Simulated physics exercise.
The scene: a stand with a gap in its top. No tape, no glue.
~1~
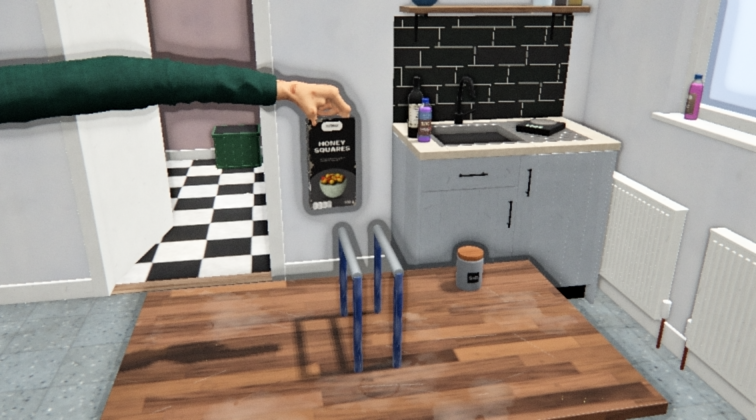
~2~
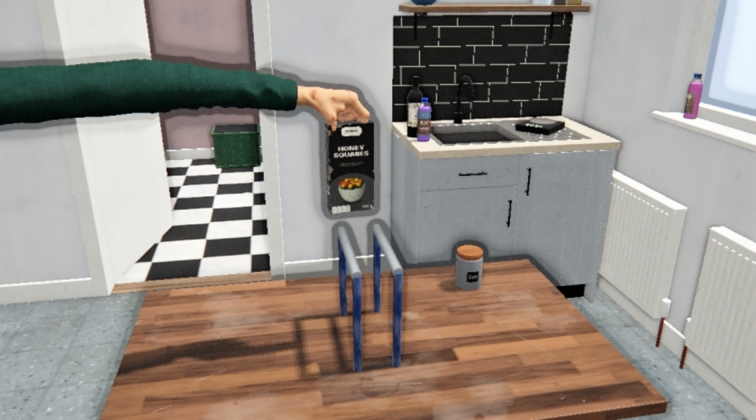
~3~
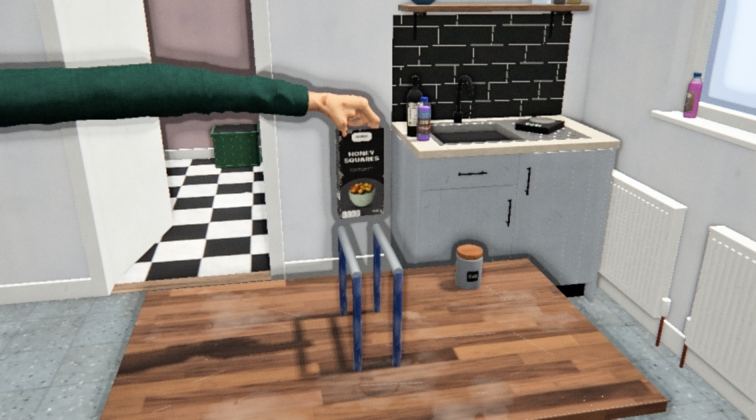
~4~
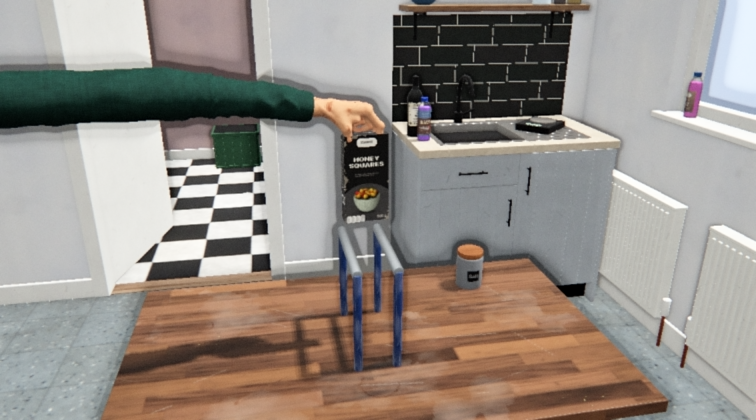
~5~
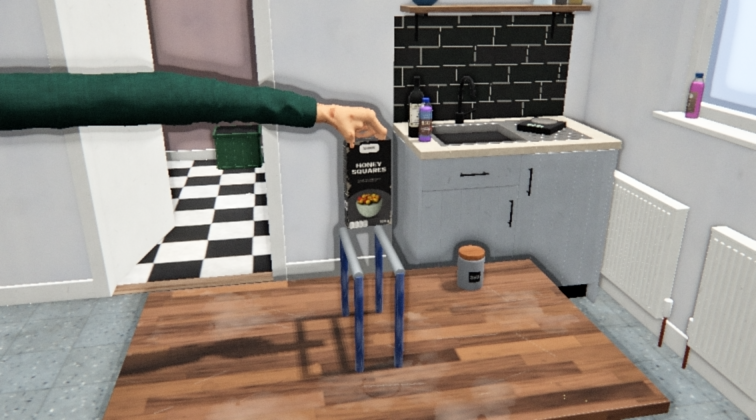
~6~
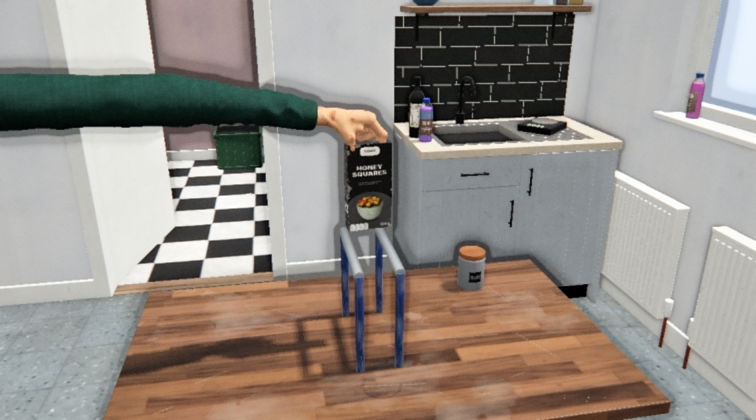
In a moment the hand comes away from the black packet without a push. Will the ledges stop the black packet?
In the end the packet lodges.
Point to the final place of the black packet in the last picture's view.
Near (368, 206).
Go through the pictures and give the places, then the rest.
In the first frame, being brought over the gap; black packet (331, 162); grey jar (470, 268).
In the second frame, being brought over the gap; black packet (350, 167); grey jar (469, 268).
In the third frame, being brought over the gap; black packet (360, 172); grey jar (469, 267).
In the fourth frame, being brought over the gap; black packet (365, 177); grey jar (469, 267).
In the fifth frame, being brought over the gap; black packet (368, 183); grey jar (471, 268).
In the sixth frame, poised above the slot; black packet (368, 185); grey jar (471, 268).
Then, 0.32 s later than the last frame, black packet moved a little near (368, 206).
Then, 0.66 s later than the last frame, black packet resting near (368, 206).
When it is over, moved from the start, black packet; grey jar as before. End places, in pixels of the last picture, black packet near (368, 206). The packet stays on top.
